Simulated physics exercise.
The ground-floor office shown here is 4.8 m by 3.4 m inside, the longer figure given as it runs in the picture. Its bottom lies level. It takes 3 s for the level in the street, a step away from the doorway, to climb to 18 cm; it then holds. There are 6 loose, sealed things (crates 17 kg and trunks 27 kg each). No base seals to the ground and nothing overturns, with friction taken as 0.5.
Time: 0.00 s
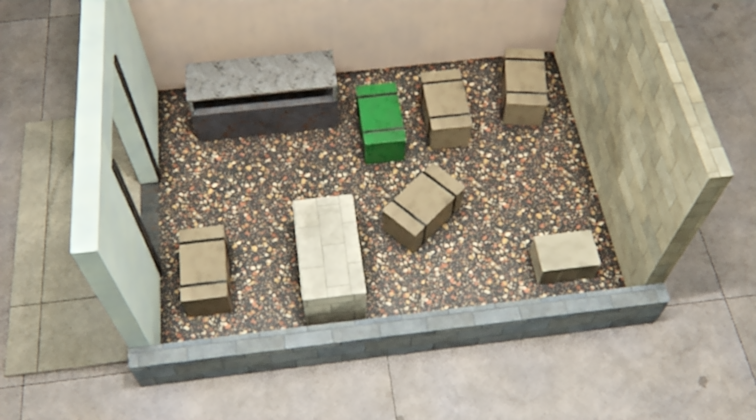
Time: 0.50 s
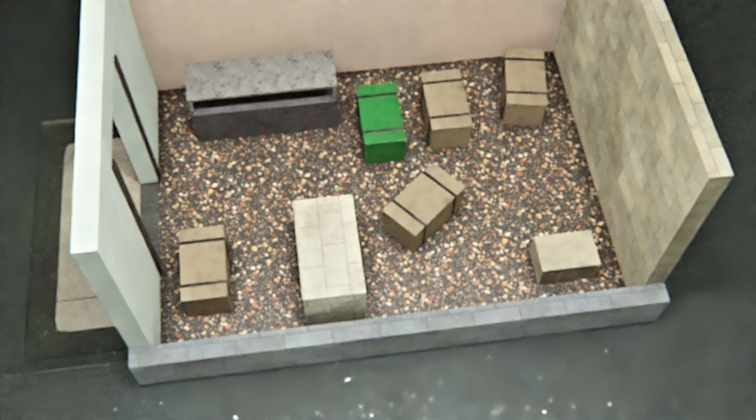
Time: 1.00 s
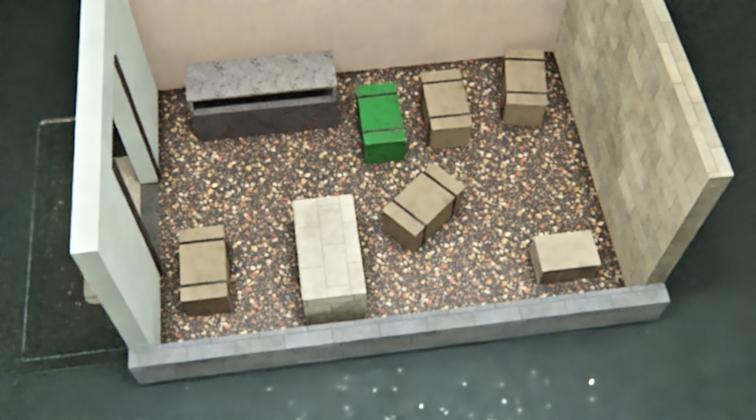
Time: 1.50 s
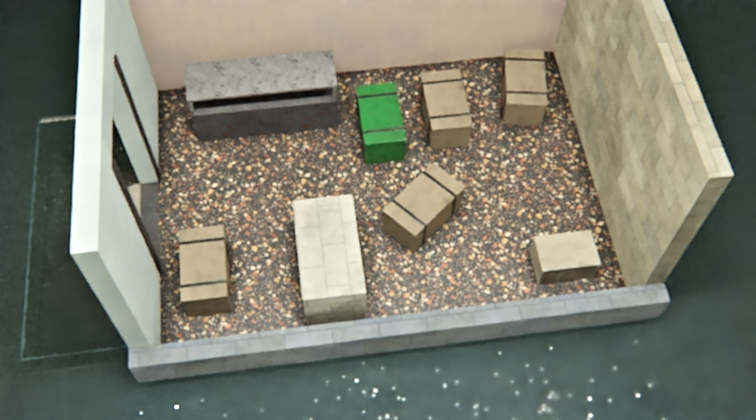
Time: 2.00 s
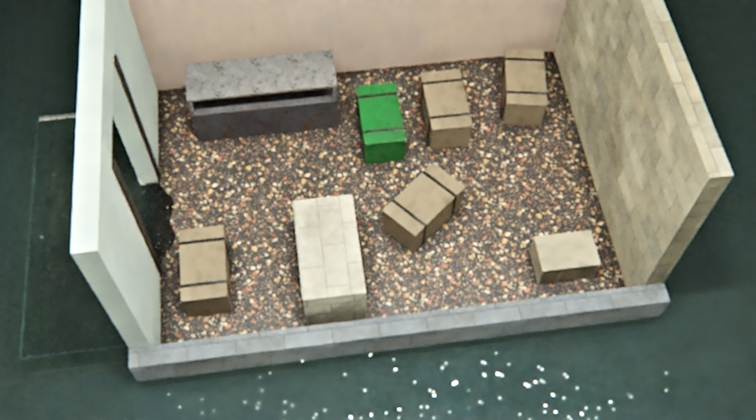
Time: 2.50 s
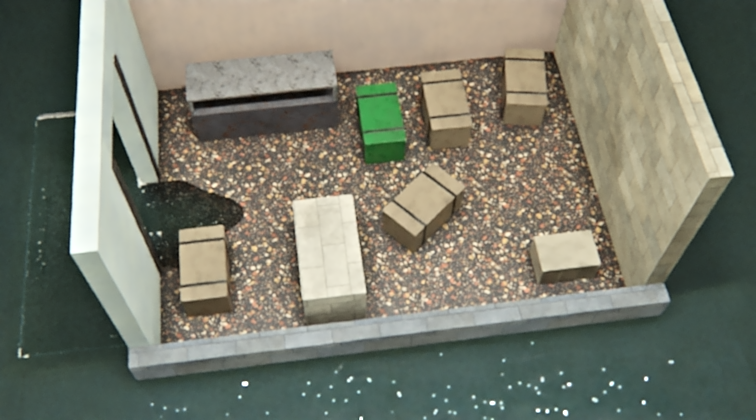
The clip opens on a cutaway room with a pebbly floor, a green trunk among tan boxes, and dry paving outside. Dark water covers the paving around the walls, then enters through the doorway at left and spreads in a small patch across the floor, while the trunk and boxes stay still.
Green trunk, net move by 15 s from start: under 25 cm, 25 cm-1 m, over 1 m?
Over 1 m.
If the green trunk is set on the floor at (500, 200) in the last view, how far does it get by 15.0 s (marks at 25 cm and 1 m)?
Result: It drifts only slightly.
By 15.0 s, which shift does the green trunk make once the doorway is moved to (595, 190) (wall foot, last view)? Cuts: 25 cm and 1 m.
I'd expect the green trunk to shift slightly.
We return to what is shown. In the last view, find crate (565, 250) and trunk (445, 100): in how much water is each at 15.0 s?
Some 11 cm at the first, some 13 cm at the second.
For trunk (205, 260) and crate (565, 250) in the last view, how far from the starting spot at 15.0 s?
Shifts: 50 cm / 80 cm.
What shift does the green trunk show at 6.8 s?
About 40 cm out of place.
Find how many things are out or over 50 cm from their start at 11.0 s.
By that point, 1.
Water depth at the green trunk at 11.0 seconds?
Near 9 cm deep.
After 3.5 s the green trunk is near (381, 113), 0.0 m from its start, aground; 0 afloat.
After 6.8 s the green trunk is near (414, 97), 0.4 m from its start, aground; 0 afloat.
After 11.0 s the green trunk is near (439, 71), 0.9 m from its start, afloat; 4 afloat.
After 15.0 s the green trunk is near (519, 65), 1.7 m from its start, afloat; 6 afloat.
